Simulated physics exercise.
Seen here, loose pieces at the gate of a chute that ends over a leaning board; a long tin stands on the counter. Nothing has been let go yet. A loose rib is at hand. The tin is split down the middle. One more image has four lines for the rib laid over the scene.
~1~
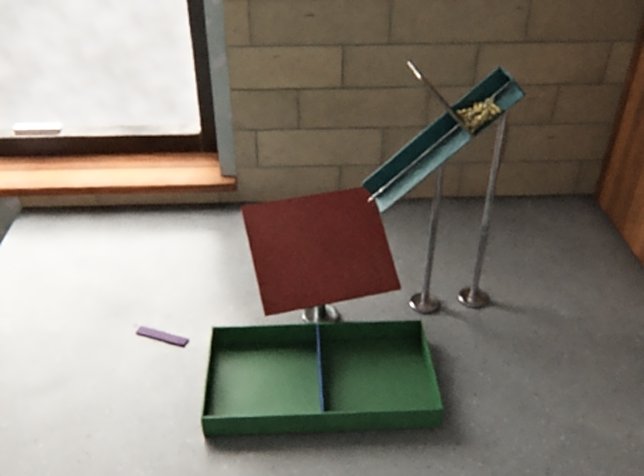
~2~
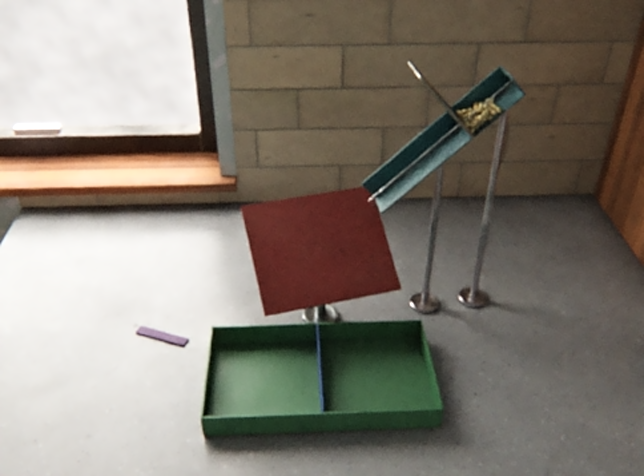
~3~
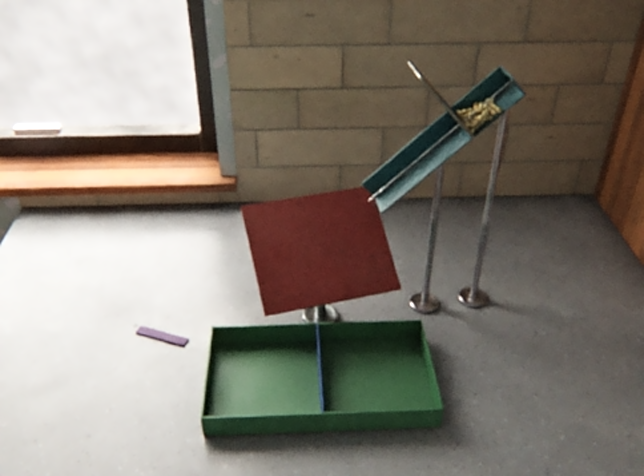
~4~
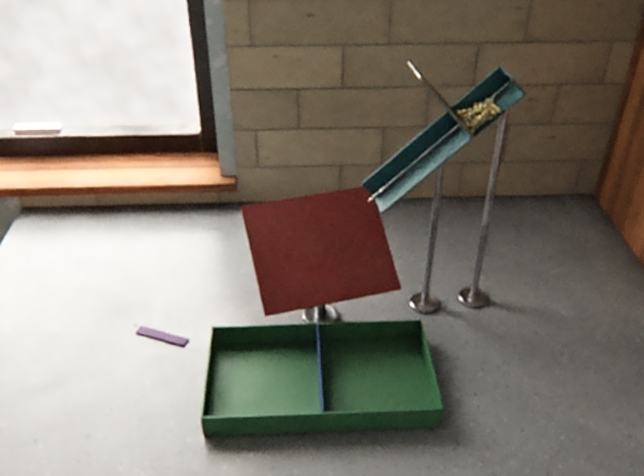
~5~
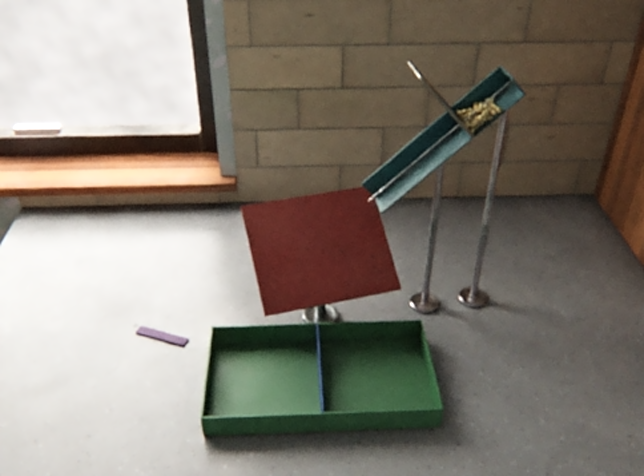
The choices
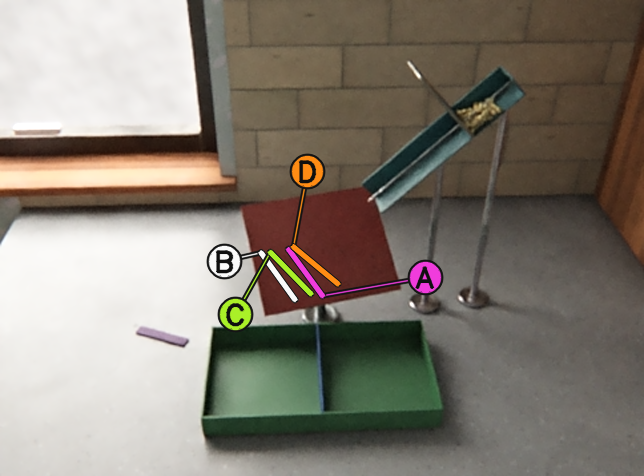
The pale beans stayed bunched behind the gate near the top of a sloping teal chute, and nothing moved around the tilted dark red board, the divided green tin or the small purple strip.
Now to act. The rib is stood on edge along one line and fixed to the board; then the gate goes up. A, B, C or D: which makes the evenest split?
Best: B.
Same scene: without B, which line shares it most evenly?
C.
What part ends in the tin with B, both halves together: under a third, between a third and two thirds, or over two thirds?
Over two thirds.
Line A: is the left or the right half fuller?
The right half.
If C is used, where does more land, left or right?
Right.
On the marked copy, line A from (288, 249) to (322, 295); line B from (261, 252) to (294, 299); line C from (270, 252) to (310, 293); line D from (293, 246) to (337, 283).
Choosing A, of what is caught, a small part in the left half, nearly all in the right.
Choosing B, of what is caught, about two thirds in the left half, about a third in the right.
Choosing C, of what is caught, about a quarter in the left half, most in the right.
Choosing D, of what is caught, a small part in the left half, nearly all in the right.
